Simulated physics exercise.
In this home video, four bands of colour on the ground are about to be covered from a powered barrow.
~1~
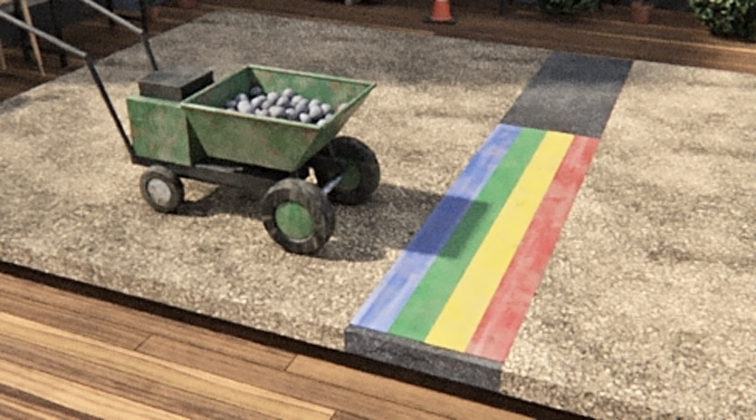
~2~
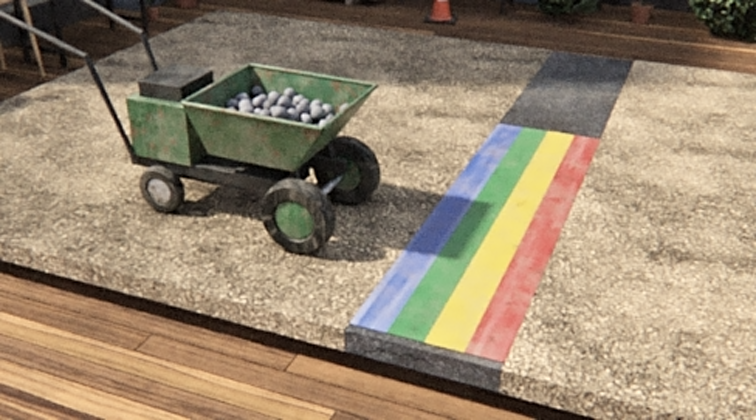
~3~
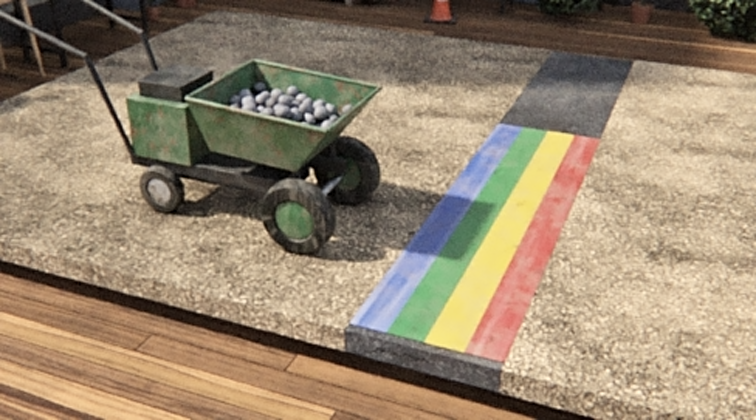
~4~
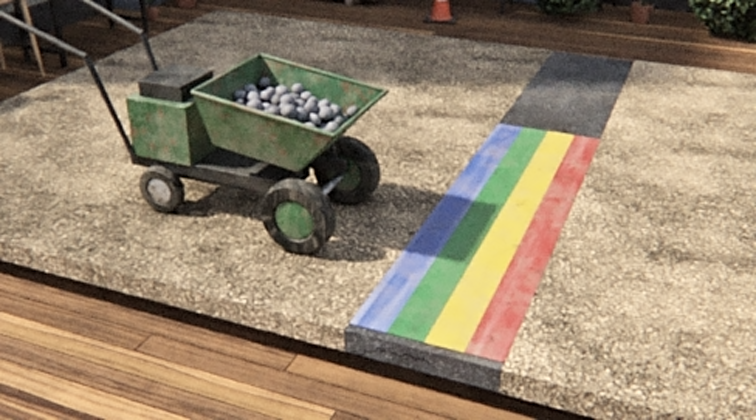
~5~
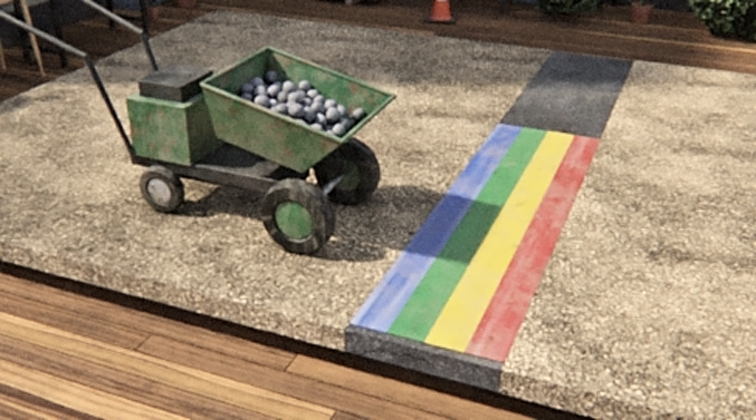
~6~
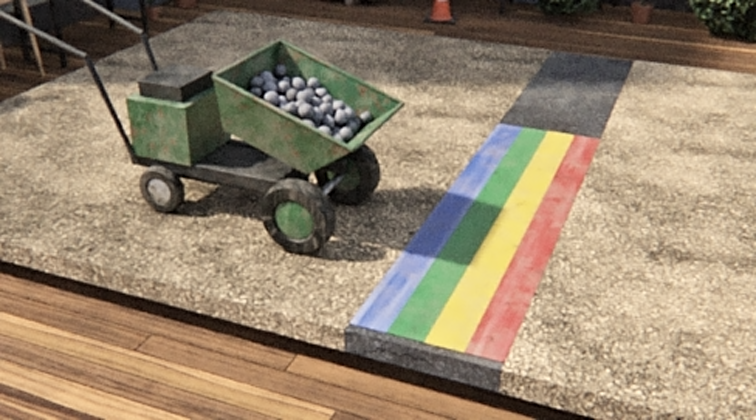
The clip opens on a green barrow with a level skip of round grey cobbles, standing left of blue, green, yellow and red strips on the ground. The skip then gradually tilts toward the right, its back end rising, until it is clearly slanted with the cobbles still inside.
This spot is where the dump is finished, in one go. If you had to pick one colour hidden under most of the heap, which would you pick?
I would pick green.
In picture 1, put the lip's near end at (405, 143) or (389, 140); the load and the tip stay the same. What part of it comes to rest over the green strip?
The first gives close to 0 per cent and the second 0 per cent.
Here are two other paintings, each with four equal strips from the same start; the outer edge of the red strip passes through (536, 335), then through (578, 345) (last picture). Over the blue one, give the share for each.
The first gives around 20 per cent, the second around 40 per cent.
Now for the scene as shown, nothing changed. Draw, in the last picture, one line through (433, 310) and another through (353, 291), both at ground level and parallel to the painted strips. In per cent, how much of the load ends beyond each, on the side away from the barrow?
In order, some 30 % then some 80 %.
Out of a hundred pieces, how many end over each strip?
Blue strip 20 %, green strip 30 %, yellow strip 15 %, red strip 5 %.
Soon, skip tipped steeply; all in the skip.
A while on, skip tipped right over; most in the skip; a small part over the blue strip; a small part over the green strip; a stray few over the yellow strip.
Towards the end, skip tipped right over; about a quarter in the skip; about a quarter over the blue strip; about a third over the green strip; about a quarter over the yellow strip; a small part over the red strip; a stray few off the paint.
Finally, skip tipped right over; about a quarter in the skip; about a quarter over the blue strip; about a third over the green strip; about a quarter over the yellow strip; a small part over the red strip; a stray few off the paint.
